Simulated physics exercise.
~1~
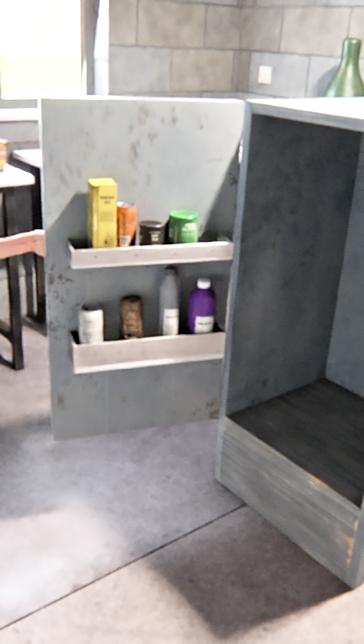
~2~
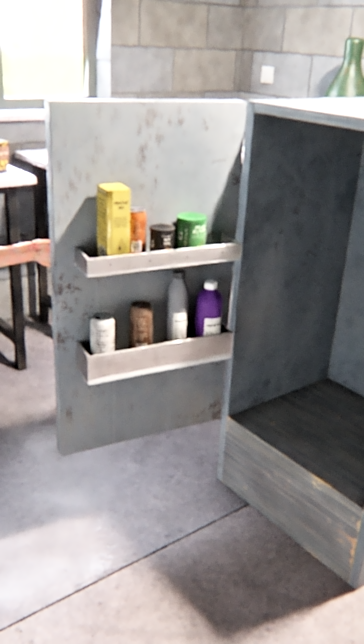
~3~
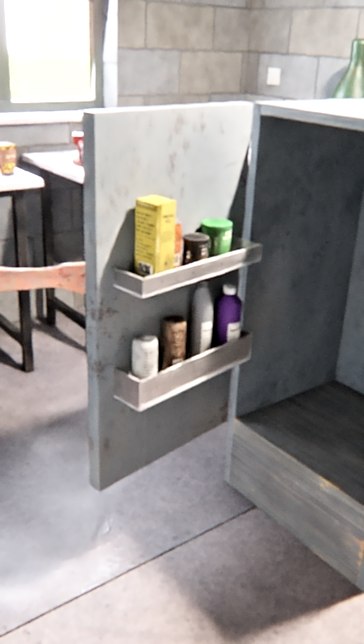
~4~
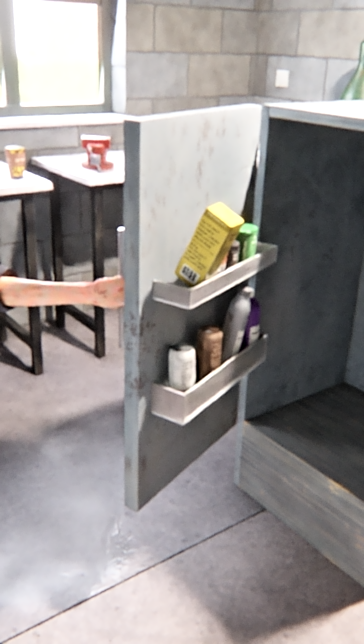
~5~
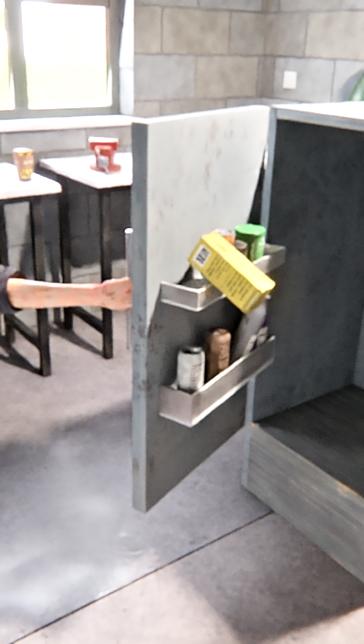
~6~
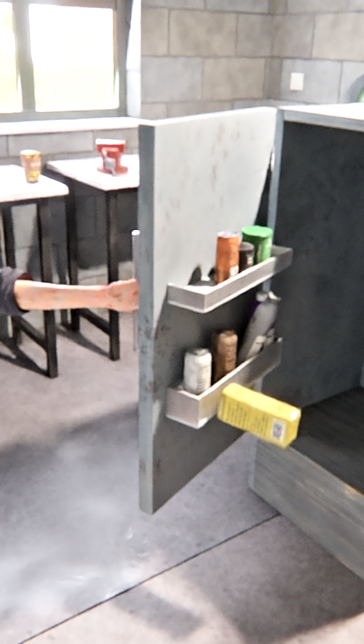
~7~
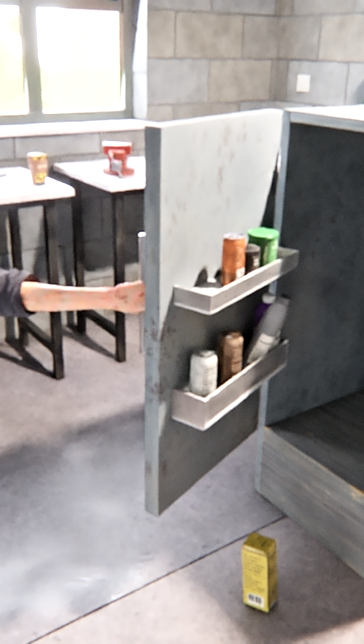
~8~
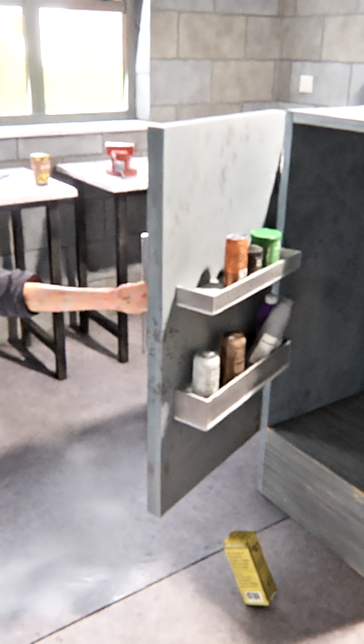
At the start, a grey locker door stands wide open, its two inner racks holding cans, bottles, tins and a tall yellow carton. A hand at the left swings the door partway towards shut, and the racks move to the right. As the door slows to a halt, the yellow carton tips over the upper rack's edge, while the grey bottle below leans. The carton tumbles past the lower rack and drops to the floor. It ends there tilted, with the door still partly open, the hand on its edge and the other items still in the racks.
